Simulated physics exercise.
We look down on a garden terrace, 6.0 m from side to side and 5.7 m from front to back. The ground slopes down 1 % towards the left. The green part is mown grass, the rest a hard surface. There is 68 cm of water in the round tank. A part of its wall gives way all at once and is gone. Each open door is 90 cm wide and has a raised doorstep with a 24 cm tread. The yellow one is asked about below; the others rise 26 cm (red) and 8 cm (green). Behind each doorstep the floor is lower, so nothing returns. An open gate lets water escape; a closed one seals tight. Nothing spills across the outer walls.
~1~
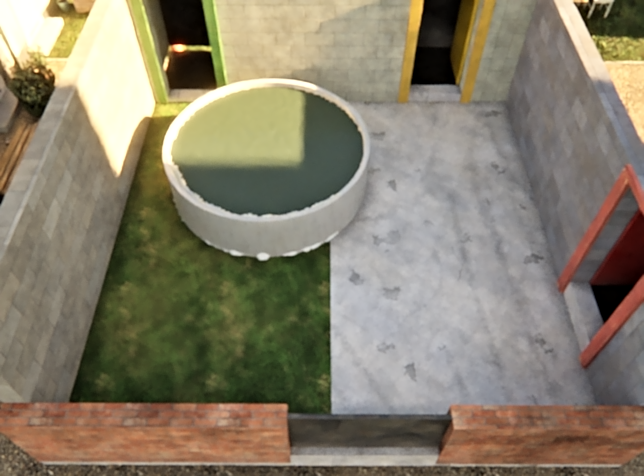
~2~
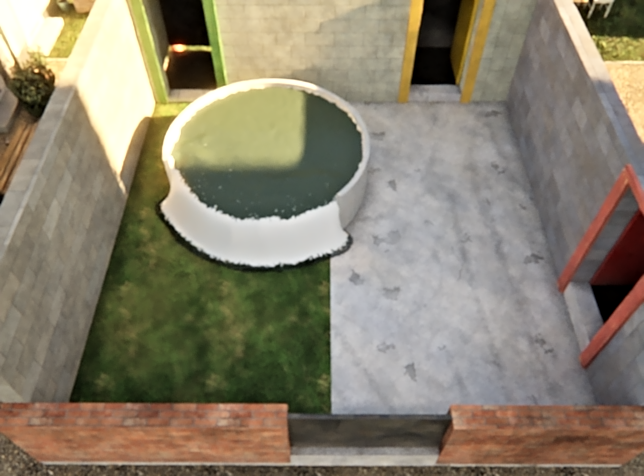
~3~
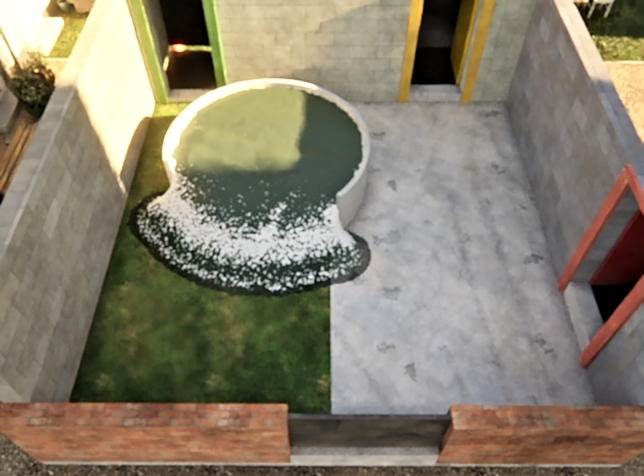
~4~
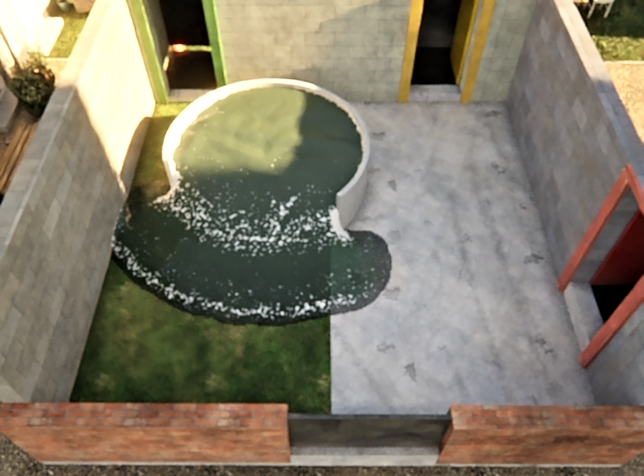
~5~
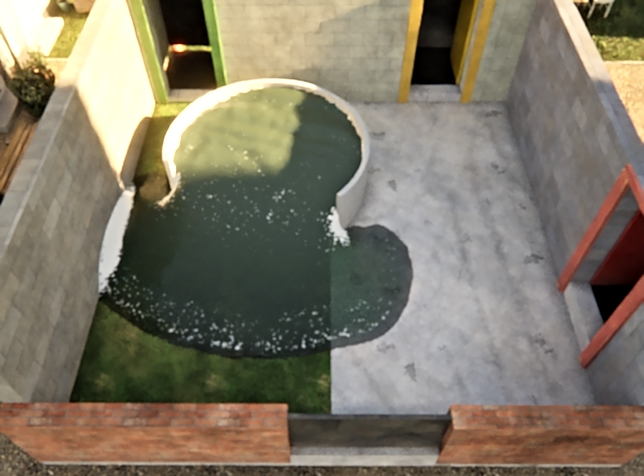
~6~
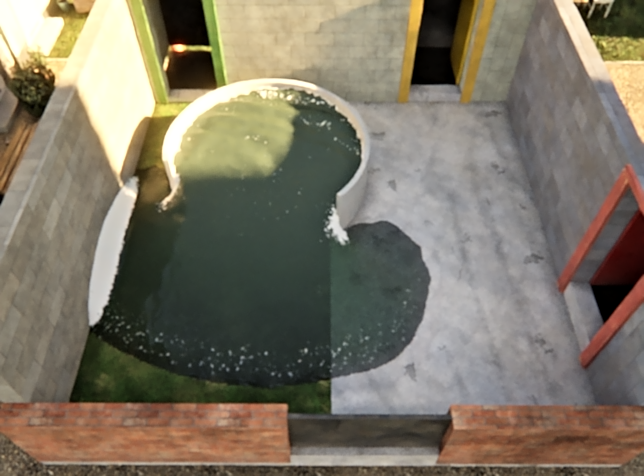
On a walled terrace, a round tank's front wall gives way and dark water spreads across the grass and paving.
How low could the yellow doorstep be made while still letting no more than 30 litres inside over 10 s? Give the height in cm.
Close to 15 cm is just enough.
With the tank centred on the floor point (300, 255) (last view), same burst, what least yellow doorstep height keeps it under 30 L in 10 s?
Then roughly 11.0 cm.
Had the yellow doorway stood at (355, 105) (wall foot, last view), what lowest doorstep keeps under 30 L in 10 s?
Roughly 16 cm.
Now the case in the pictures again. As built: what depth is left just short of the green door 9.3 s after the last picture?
About 15.5 cm.
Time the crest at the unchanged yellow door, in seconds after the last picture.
At about 6.0 s.
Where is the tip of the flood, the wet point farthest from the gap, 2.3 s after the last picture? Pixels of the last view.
Around (602, 433).
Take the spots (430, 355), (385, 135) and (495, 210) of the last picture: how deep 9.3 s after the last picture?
About 8, 16 and 13 cm.
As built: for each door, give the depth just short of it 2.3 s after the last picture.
In cm: Red 13, green 3, yellow 0.
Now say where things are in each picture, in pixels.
Still water, 68 cm deep, in the round tank at (267, 147); the yellow door at (444, 50) is dry, in the first picture.
The front is at (341, 249), 0.3 m from the gap at (237, 239); 0.6 m2 of floor is wet, 68 cm left at the back, in the second picture.
The gap is at (237, 241), the front 0.7 m out at (350, 274); the back of the round tank holds 68 cm, in the third picture.
The gap is at (238, 243), the front 1.2 m out at (365, 302); the back of the round tank holds 68 cm, in the fourth picture.
The front is at (376, 331), 1.6 m from the gap at (238, 244); 6.6 m2 of floor is wet, 68 cm left at the back, in the fifth picture.
The gap is at (238, 244), the front 1.9 m out at (373, 362); the back of the round tank holds 65 cm; the yellow door at (444, 50), 4.4 m from the gap, is still 3.0 m from the nearest water, in the sixth picture.
Then, 0.7 s after the last picture water covers 50 % of the floor, deepest (46 cm) near (61, 432); it has not reached the yellow door.
Then, 2.3 s after the last picture water covers 60 % of the floor, deepest (39 cm) near (61, 432); it has not reached the yellow door.
Then, 9.3 s after the last picture water covers 100 % of the floor, deepest (20 cm) near (187, 150); 15 cm at the yellow door, 19 litres in over its 16 cm doorstep.
At the yellow door as built, the water peaked near 21 cm, 6.1 s after the last picture.
With a doorstep of 13.5 cm, 45 litres would have come in within the 10 s; with 18.5 cm, 7 litres. So under 30 litres takes about 15 cm.
